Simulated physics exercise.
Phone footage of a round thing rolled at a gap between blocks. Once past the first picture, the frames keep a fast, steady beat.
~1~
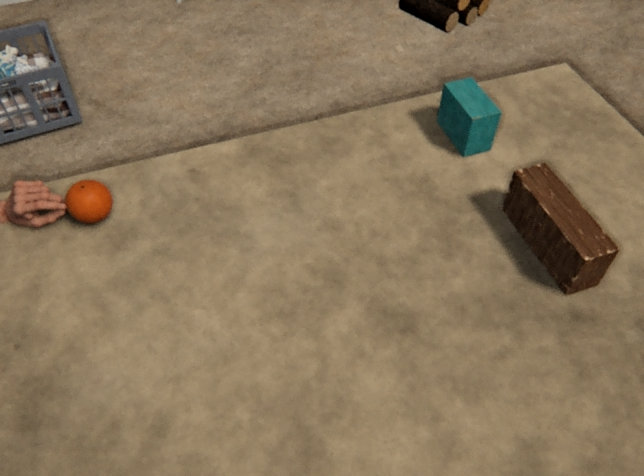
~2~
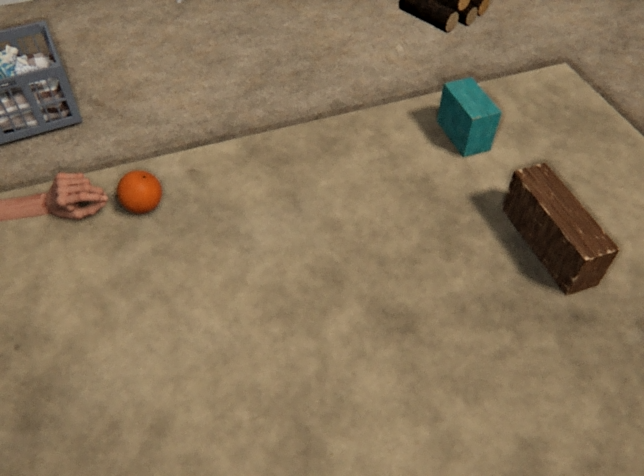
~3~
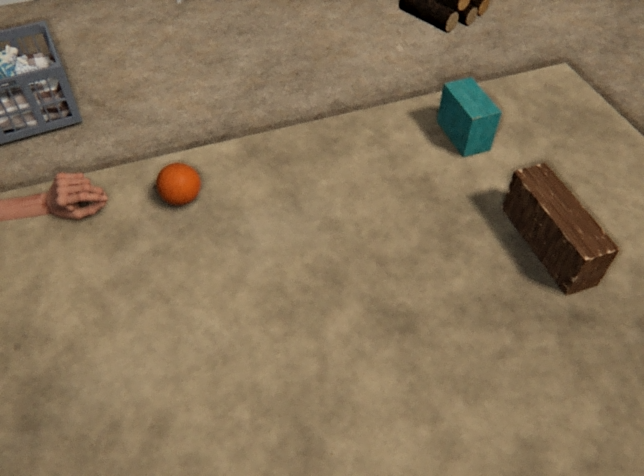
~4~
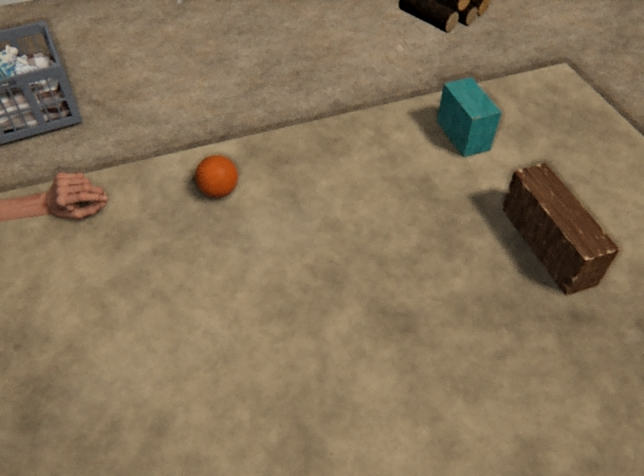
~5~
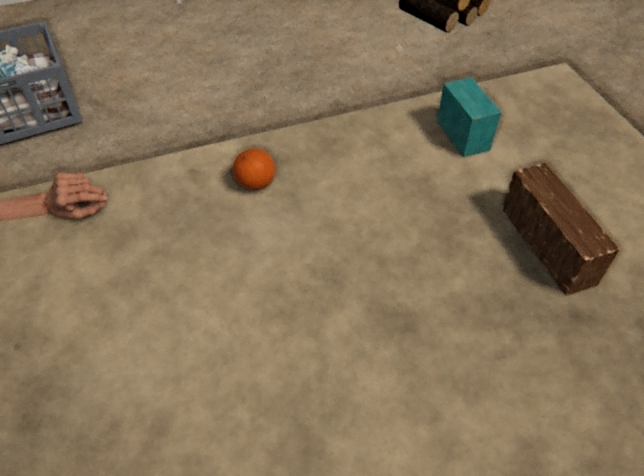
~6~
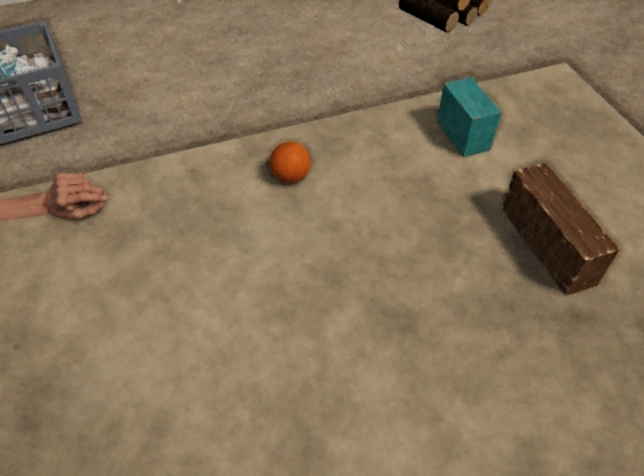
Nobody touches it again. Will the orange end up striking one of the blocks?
Yes, it strikes a block.
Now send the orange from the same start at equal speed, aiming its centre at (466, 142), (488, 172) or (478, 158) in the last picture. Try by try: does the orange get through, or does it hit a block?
Going through the aims, it knocks into a block; makes it past; makes it past.
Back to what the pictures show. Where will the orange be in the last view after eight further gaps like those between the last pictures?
(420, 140).
Then, 0.40 s later than the last frame, orange coming back near (434, 135).
When it is over, the orange is stopped.
